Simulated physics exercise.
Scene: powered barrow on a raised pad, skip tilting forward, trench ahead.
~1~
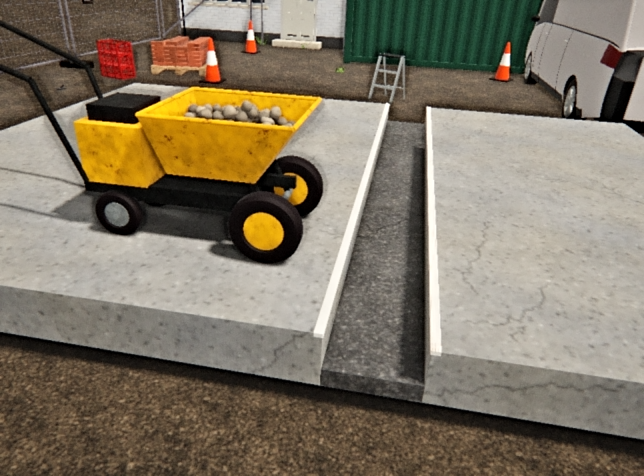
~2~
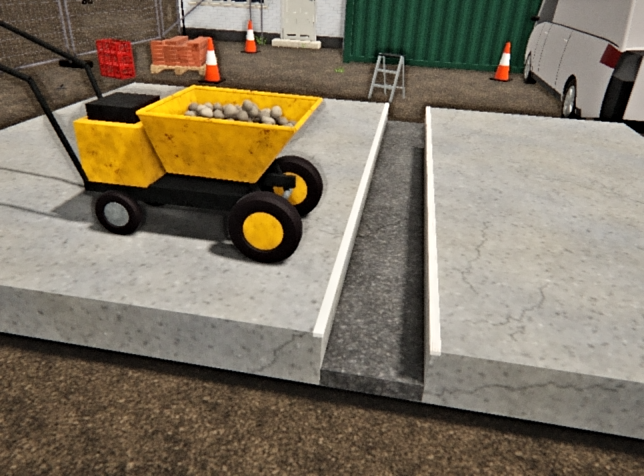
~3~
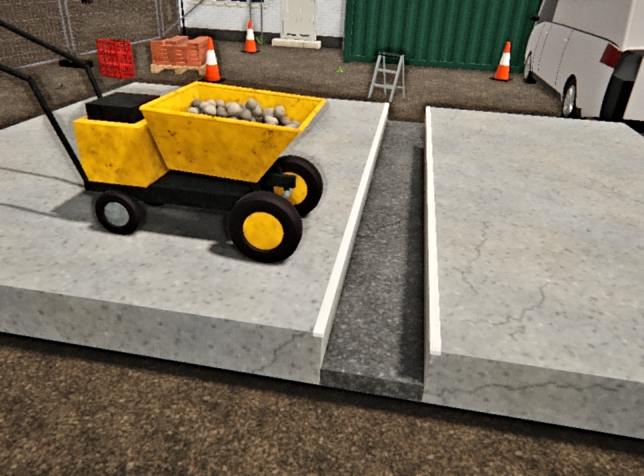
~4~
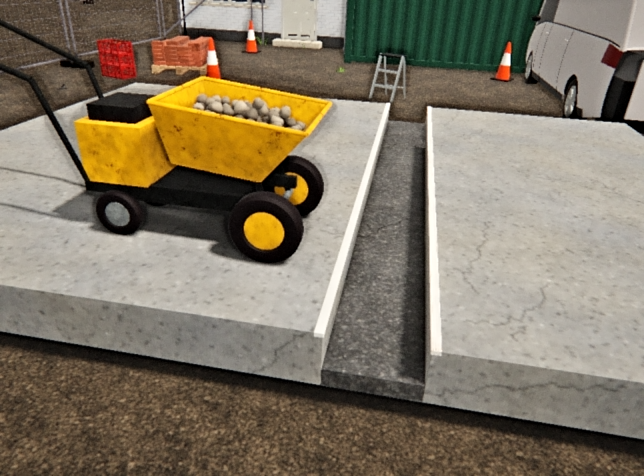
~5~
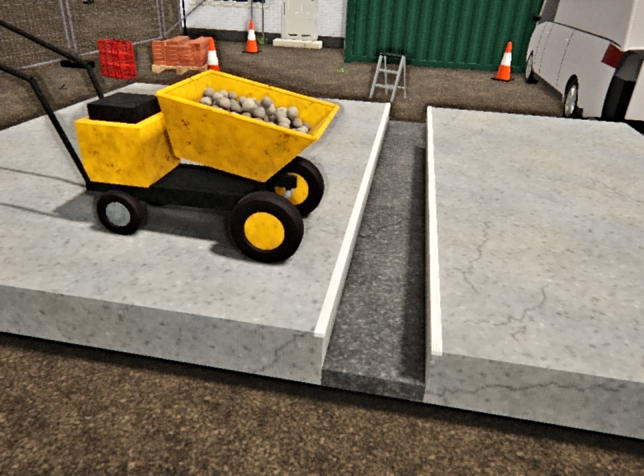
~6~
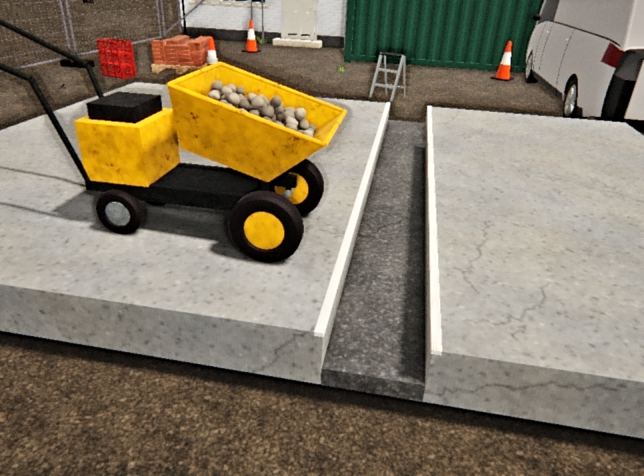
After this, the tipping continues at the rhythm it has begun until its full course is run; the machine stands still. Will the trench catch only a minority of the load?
No, it gets the larger part.
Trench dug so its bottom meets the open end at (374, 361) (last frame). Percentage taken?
The share would be roughly 90 per cent.
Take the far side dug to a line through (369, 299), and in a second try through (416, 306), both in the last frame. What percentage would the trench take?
You'd get 10 % in the first case and 70 % in the second.
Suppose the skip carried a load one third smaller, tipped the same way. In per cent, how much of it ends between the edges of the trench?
Near 100 per cent, give or take.
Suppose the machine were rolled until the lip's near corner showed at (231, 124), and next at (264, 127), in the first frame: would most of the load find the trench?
Stop 1: Beyond half. Stop 2: Beyond half.
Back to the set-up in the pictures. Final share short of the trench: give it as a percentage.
Call it some 0 percent of the pieces.
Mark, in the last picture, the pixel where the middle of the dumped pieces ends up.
The centre ends up roughly at (400, 271).
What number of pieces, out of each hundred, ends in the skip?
Something like 0 in every hundred.
Soon, skip tipped steeply; all in the skip.
A while on, skip tipped right over; most in the skip; about a quarter in or heaped over the trench; a stray few beyond it; a stray few falling.
Towards the end, skip tipped right over; a small part in the skip; most in or heaped over the trench; a small part beyond it.
Finally, skip tipped right over; nearly all in or heaped over the trench; a small part beyond it.
